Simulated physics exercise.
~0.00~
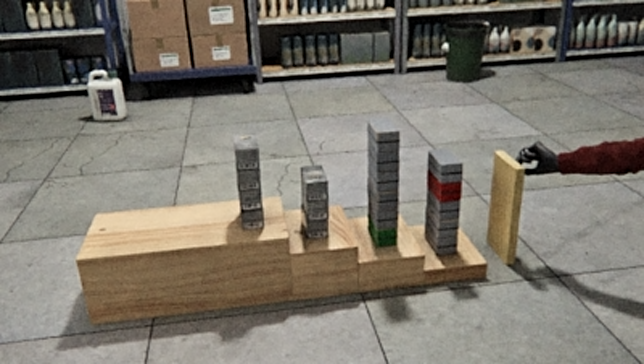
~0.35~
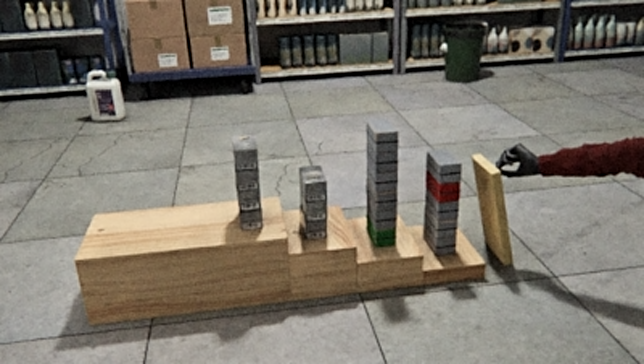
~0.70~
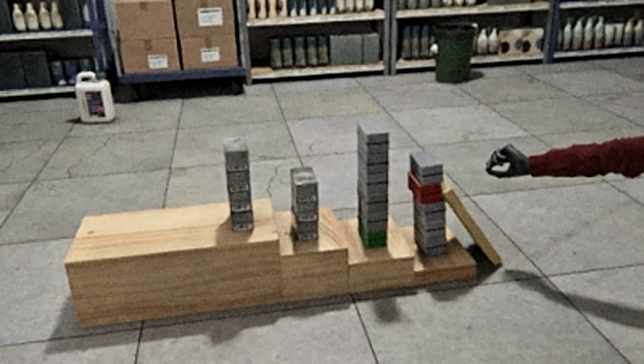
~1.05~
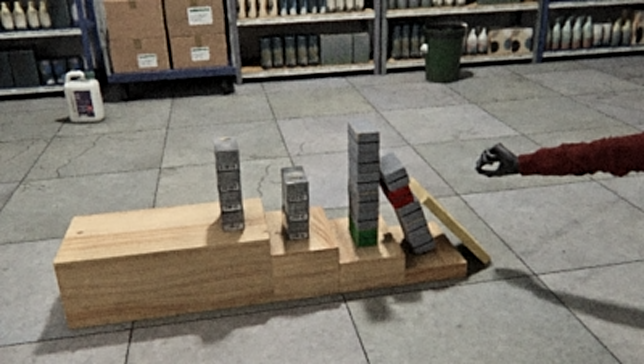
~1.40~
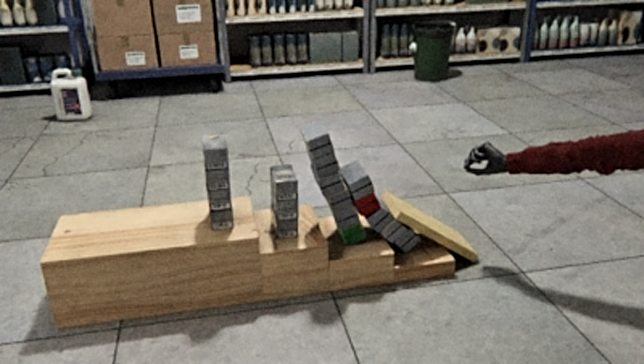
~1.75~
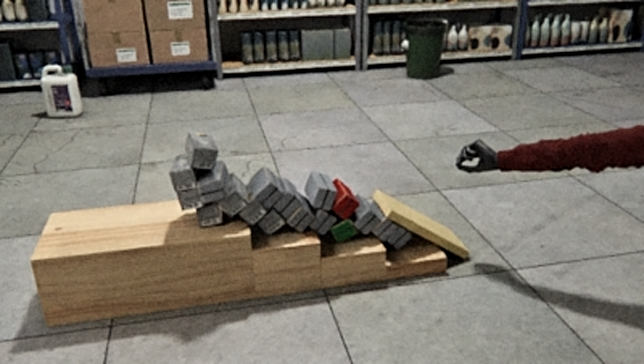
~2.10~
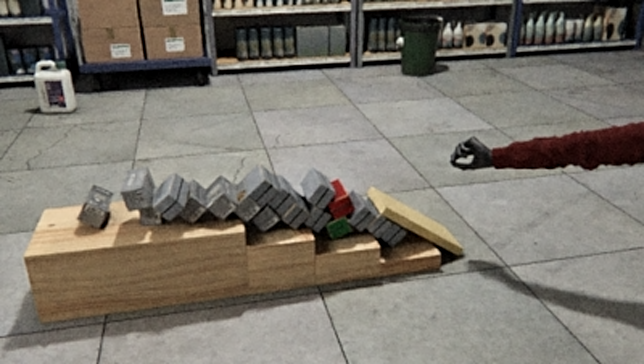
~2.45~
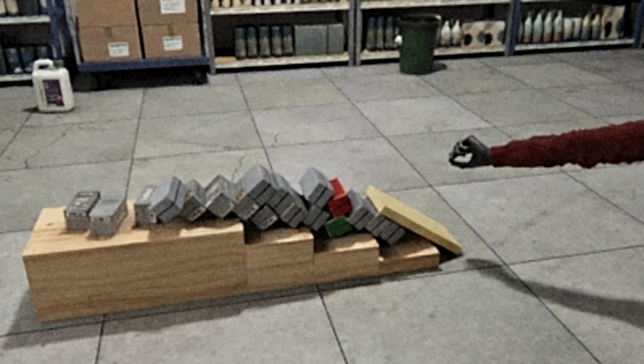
Stacks of grey blocks on wooden steps toppling leftward in turn after a gloved hand tips a board, ending in a slanted heap.
